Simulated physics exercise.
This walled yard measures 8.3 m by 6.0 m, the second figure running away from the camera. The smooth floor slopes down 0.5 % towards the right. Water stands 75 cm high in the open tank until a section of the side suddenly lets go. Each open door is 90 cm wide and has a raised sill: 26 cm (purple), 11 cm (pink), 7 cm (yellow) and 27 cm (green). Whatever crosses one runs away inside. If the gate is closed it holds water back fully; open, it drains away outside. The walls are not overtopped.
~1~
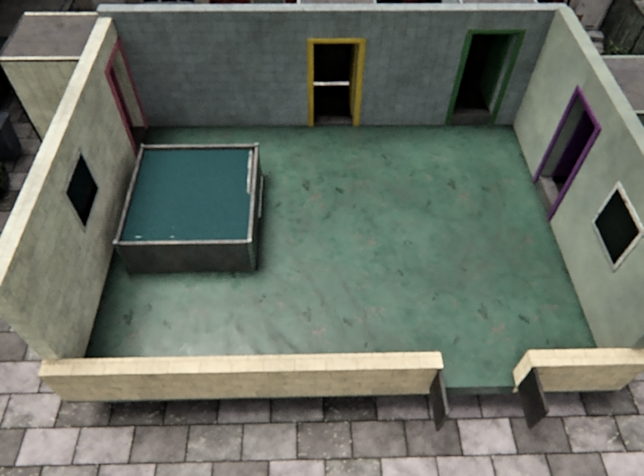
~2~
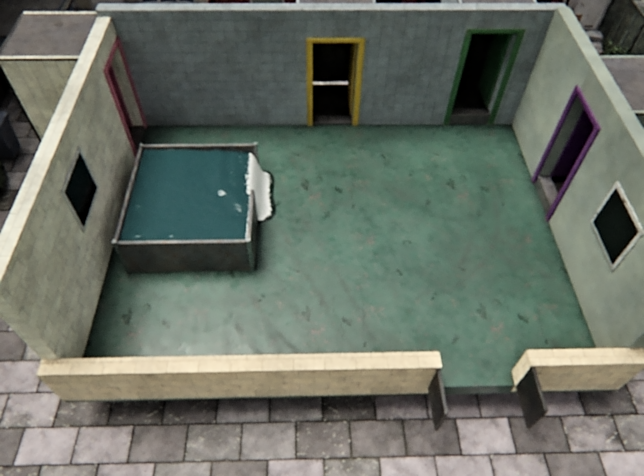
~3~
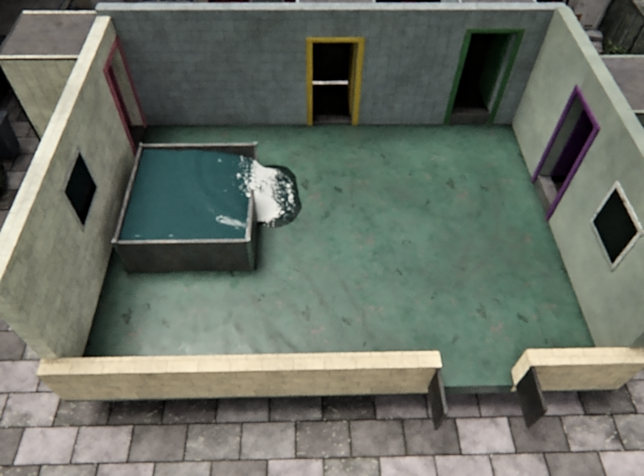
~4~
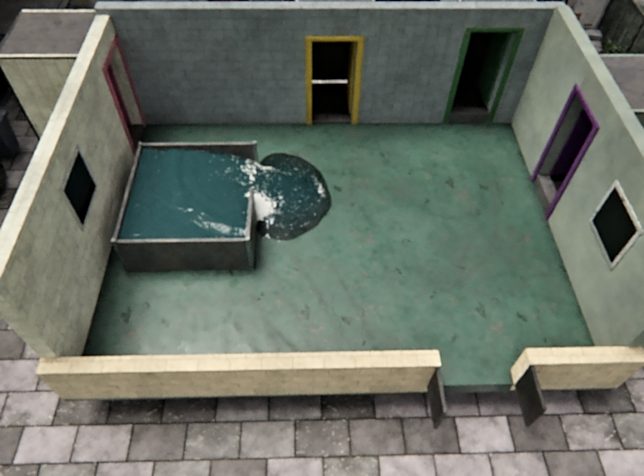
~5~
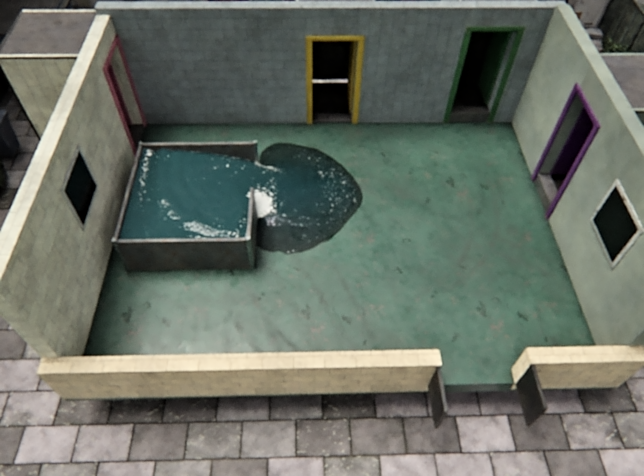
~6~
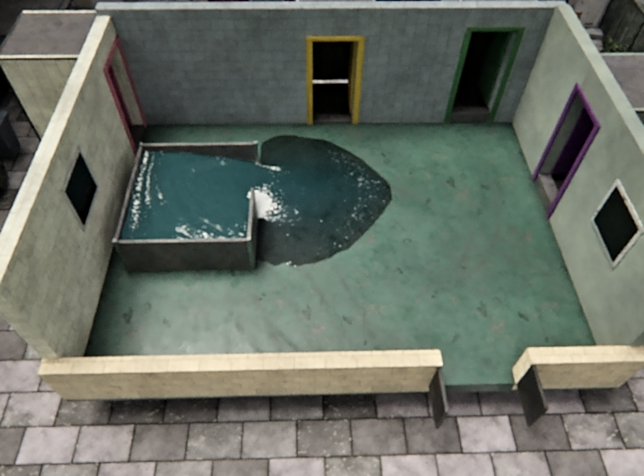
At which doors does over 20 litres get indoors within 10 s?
Door by door: At the purple door it stays under the limit; at the pink door it stays under the limit; at the yellow door it exceeds the limit; at the green door it keeps below the limit.
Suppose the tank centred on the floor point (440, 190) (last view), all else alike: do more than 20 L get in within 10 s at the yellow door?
Then: Yellow above.
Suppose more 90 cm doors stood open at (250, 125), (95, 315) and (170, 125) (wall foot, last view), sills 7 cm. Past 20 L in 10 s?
In that order: Under, under, not over.
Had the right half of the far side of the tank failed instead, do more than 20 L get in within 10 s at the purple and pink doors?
Then: Purple under, pink past it.
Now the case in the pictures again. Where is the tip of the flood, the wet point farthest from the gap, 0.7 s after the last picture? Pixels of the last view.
Near (510, 185).
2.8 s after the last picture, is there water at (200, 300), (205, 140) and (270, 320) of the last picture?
In that order: Not reached, not reached, still dry.
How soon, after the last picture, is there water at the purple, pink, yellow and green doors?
Purple 0.9 s, pink not within the 10 s, yellow 0.3 s, green 1.1 s.
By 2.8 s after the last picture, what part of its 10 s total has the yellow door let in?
Some 75 per cent by then.
Then, 0.7 s after the last picture water covers 35 % of the floor and is deepest (44 cm) near (264, 188); purple door not reached, pink door not reached, yellow door 12 cm at the sill, 0 L in, green door not reached.
Then, 1.5 s after the last picture water covers 50 % of the floor and is deepest (34 cm) near (264, 188); purple door 21 cm at the sill, 0 L in, pink door not reached, yellow door 15 cm at the sill, 39 L in, green door 13 cm at the sill, 0 L in.
Then, 2.8 s after the last picture water covers 60 % of the floor and is deepest (34 cm) near (486, 138); purple door 24 cm at the sill, 0 L in, pink door not reached, yellow door 12 cm at the sill, 81 L in, green door 18 cm at the sill, 0 L in.
Then, 5.3 s after the last picture water covers 60 % of the floor and is deepest (24 cm) near (571, 367); purple door 13 cm at the sill, 0 L in, pink door not reached, yellow door 8 cm at the sill, 103 L in, green door 17 cm at the sill, 2 L in.
Then, 9.3 s after the last picture water covers 85 % of the floor and is deepest (16 cm) near (594, 367); purple door 11 cm at the sill, 0 L in, pink door not reached, yellow door 5 cm at the sill, 105 L in, green door 10 cm at the sill, 2 L in.
